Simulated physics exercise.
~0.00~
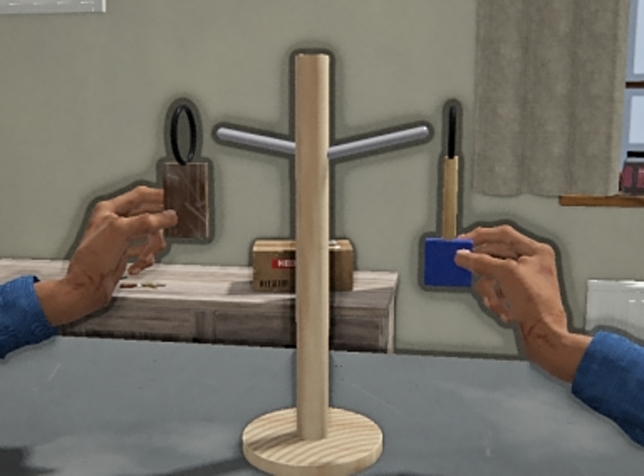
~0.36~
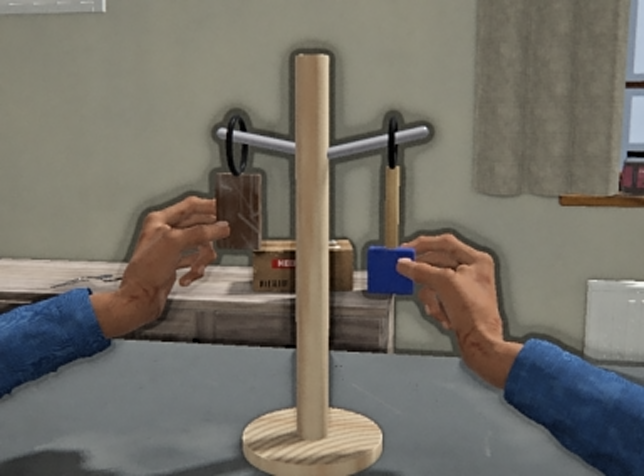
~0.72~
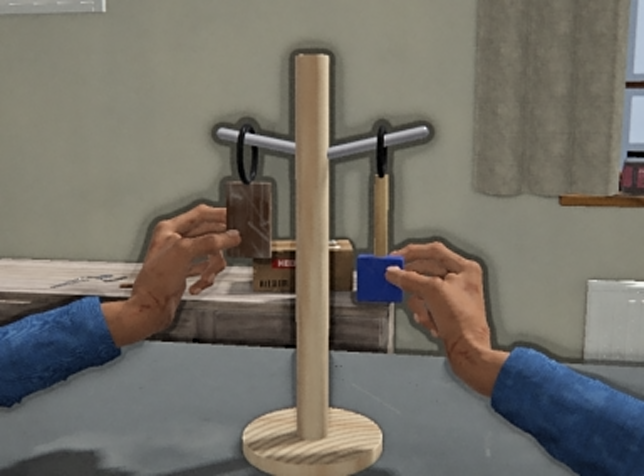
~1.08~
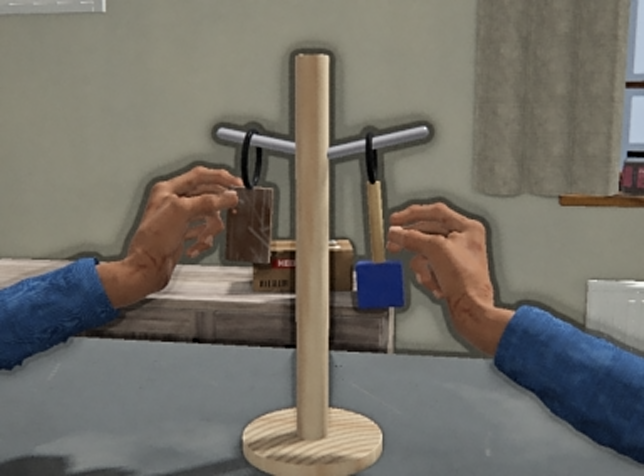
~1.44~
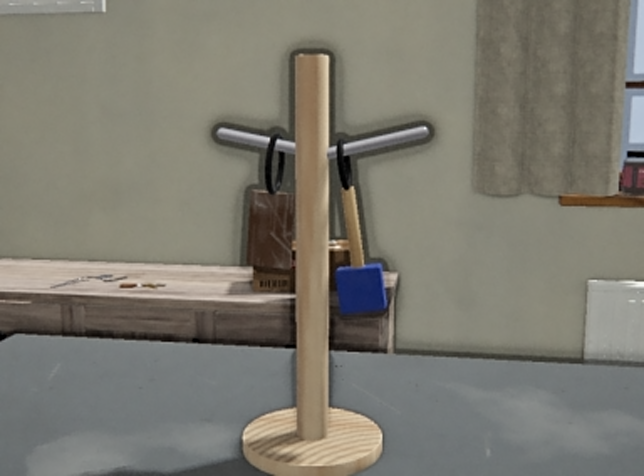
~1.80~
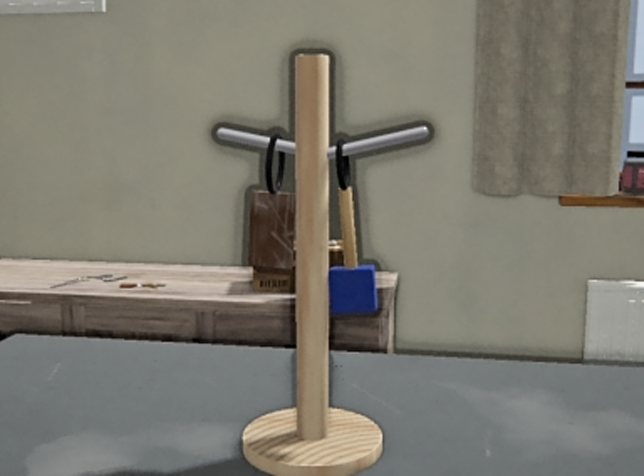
At a grey table indoors, two hands hooking a brown tag and blue brush onto pegs, both sliding inward and staying hung.
